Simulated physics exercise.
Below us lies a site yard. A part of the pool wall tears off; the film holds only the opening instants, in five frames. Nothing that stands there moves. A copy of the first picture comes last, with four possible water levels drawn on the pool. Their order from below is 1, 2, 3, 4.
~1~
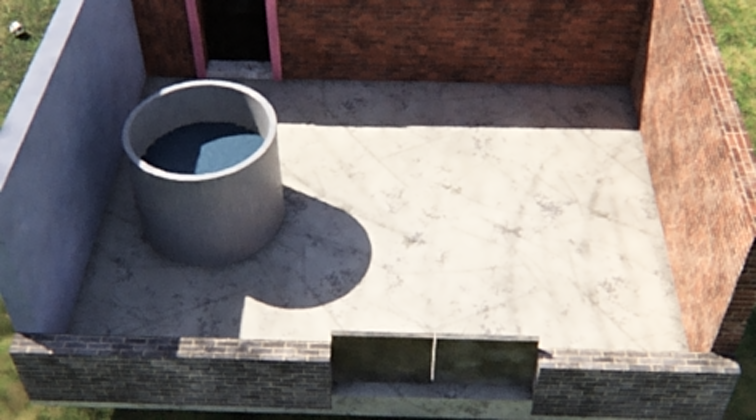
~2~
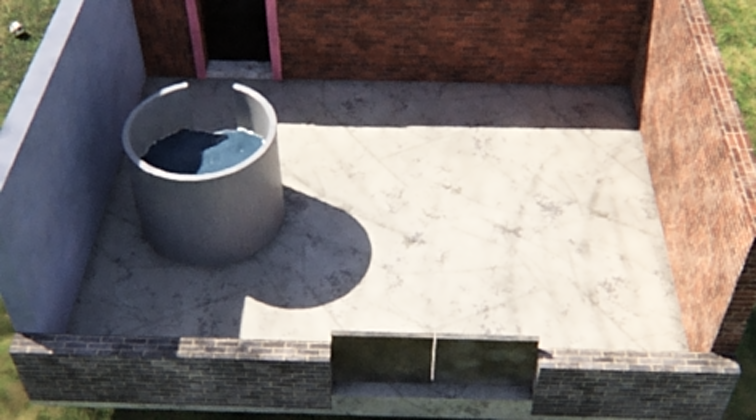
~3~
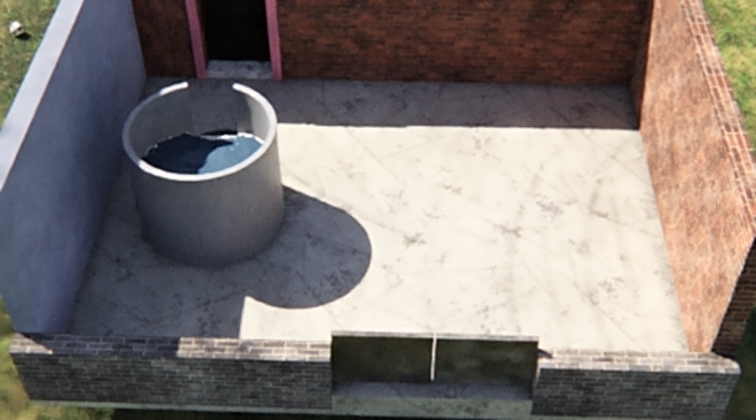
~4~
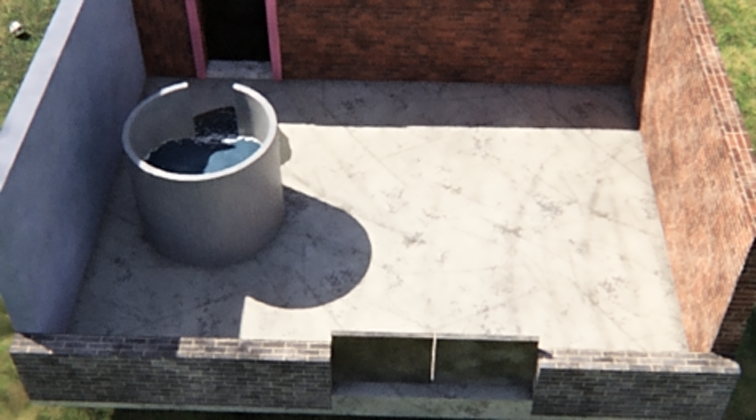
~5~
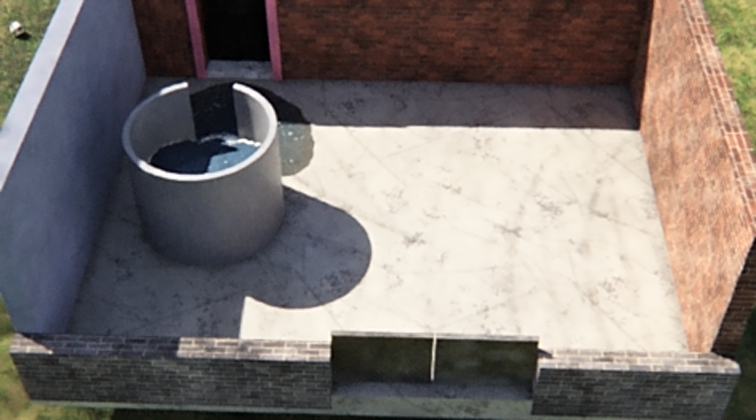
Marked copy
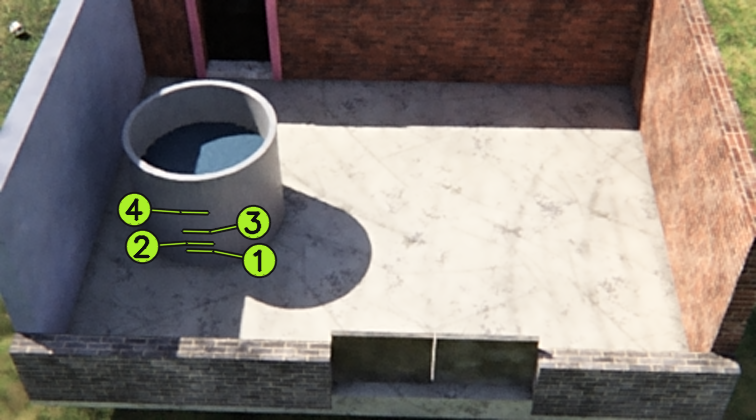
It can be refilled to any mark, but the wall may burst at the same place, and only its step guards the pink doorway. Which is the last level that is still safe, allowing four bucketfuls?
Use mark 2.
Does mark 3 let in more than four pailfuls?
Yes.
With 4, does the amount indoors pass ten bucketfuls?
Yes, it does.
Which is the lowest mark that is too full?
That would be 3.
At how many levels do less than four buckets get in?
Two of the four.
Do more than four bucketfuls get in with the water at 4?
Yes, it does.
In lime, 1 at (200, 251); 2 at (199, 243); 3 at (197, 231); 4 at (193, 212); from the bottom up 1, 2, 3, 4.
If 1 is chosen, nothing gets over.
If 2 is chosen, a bucket or two gets in.
If 3 is chosen, about 9 bucketfuls get in.
If 4 is chosen, dozens of bucketfuls pour in.
